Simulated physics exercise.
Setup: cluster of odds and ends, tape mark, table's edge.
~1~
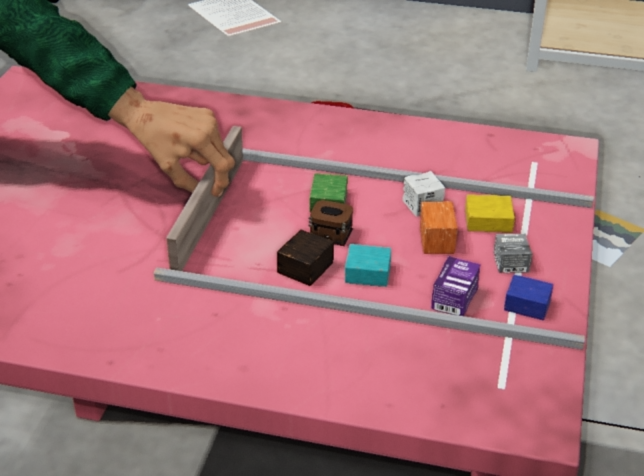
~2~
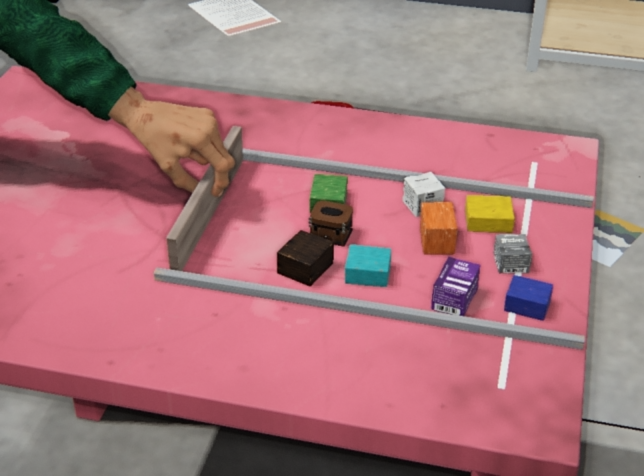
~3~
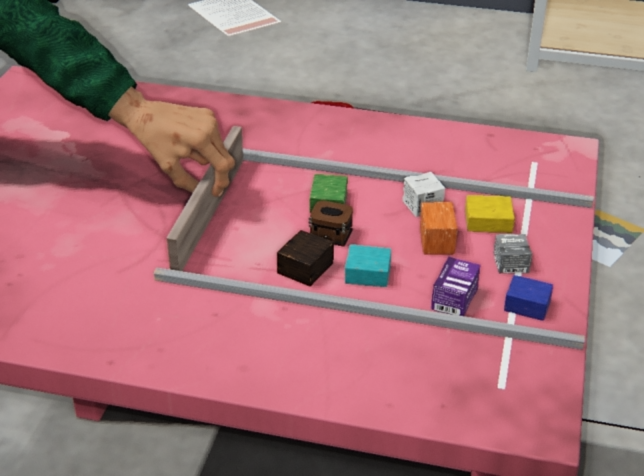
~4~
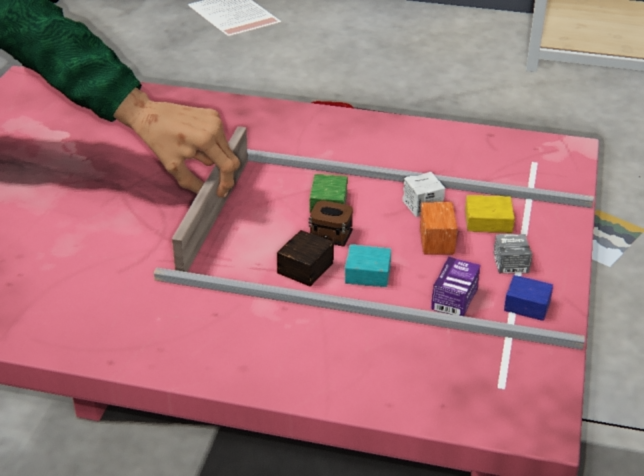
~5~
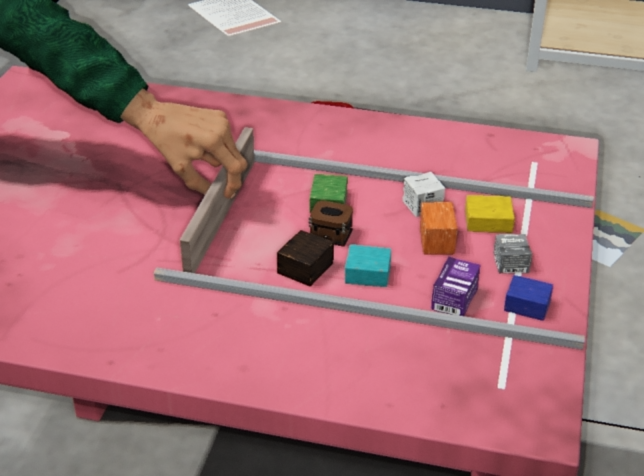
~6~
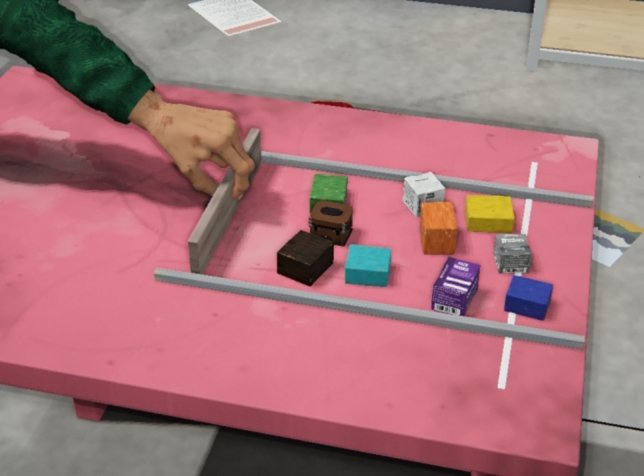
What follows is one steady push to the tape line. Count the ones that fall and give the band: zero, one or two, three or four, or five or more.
Band: Three or four.
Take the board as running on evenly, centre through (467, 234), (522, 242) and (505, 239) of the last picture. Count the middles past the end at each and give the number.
It would be 1, 4 and 4.
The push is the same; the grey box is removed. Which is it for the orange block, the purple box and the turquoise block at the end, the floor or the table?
Orange block - safe, purple box - gone, turquoise block - safe.
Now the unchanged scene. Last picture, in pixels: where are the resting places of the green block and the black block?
Middles: Around (543, 225) and around (537, 290).
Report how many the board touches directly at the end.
It adds up to 3.
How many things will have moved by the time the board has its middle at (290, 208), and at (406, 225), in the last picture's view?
I make it 0 at the first spot and 9 at the other.
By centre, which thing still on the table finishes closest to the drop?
The turquoise block.
Soon after, none off yet; blue block at rest near (529, 298); grey box at rest near (513, 254); yellow block at rest near (489, 214).
At rest, the number that fall off is three or four; fallen, purple box, yellow block, grey box and blue block.
